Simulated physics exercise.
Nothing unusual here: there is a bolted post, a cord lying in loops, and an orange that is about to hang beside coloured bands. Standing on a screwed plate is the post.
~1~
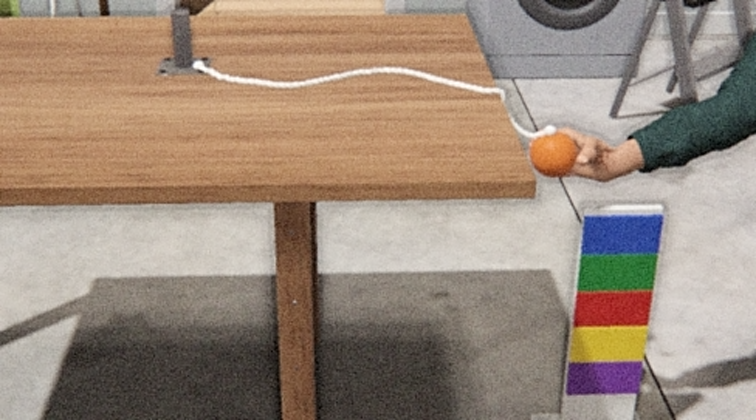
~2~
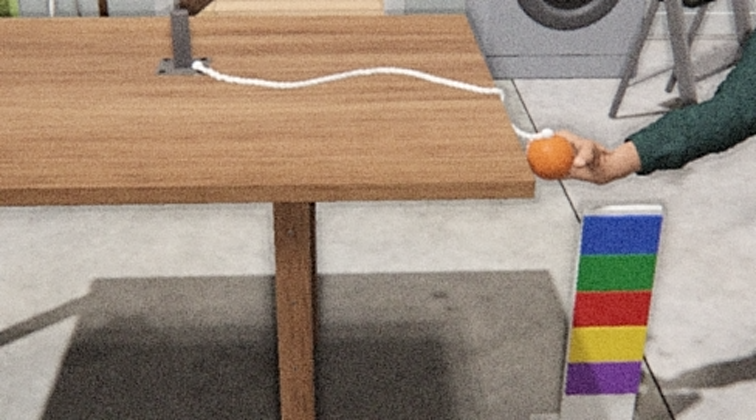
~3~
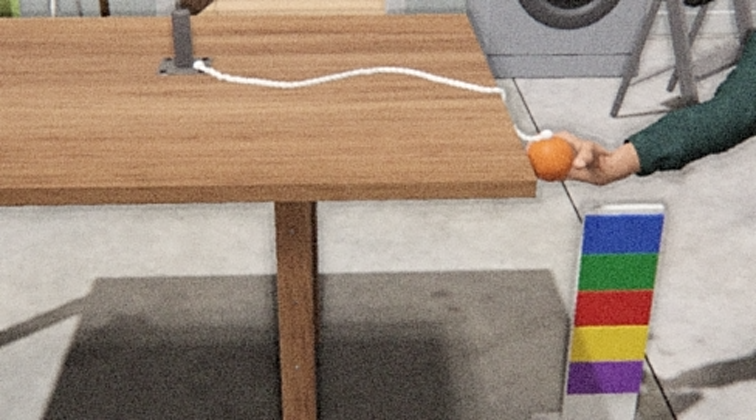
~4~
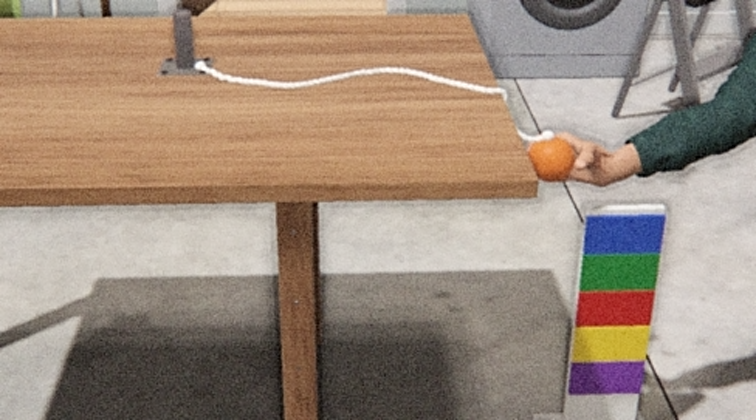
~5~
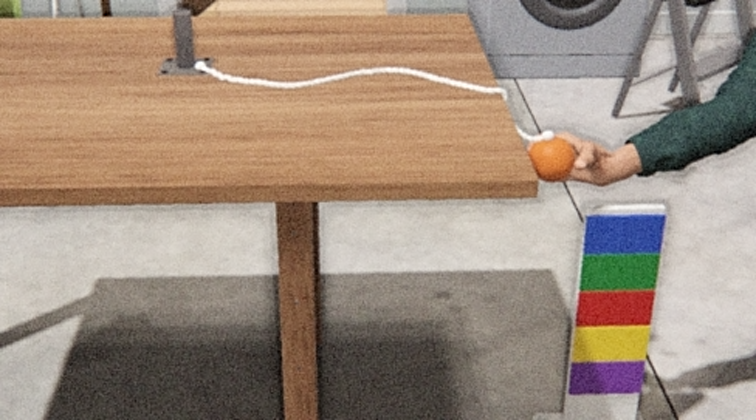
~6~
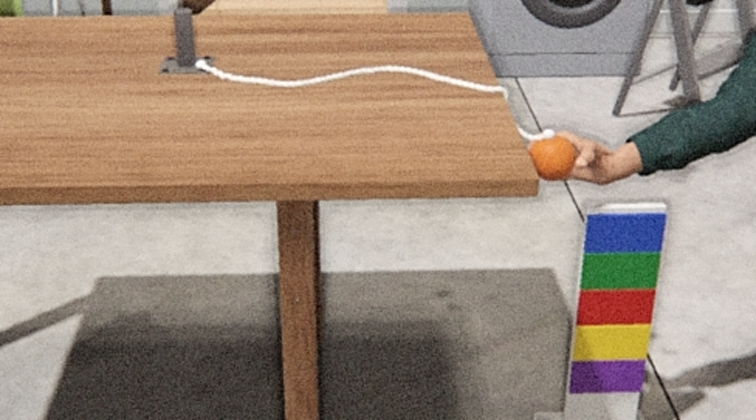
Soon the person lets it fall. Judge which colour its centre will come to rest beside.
Its centre comes to rest beside blue.
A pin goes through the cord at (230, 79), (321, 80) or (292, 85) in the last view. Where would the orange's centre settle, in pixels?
Approximately (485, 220), (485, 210) and (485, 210) respectively.
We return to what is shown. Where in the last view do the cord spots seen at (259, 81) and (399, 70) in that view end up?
End positions: About (288, 70) and about (437, 81).
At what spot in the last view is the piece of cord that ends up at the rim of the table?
Look near (454, 82).
Soon after, orange near (460, 217); level with blue.
After that, orange near (497, 234); level with blue.
In the end, orange near (490, 232); level with blue. At blue.
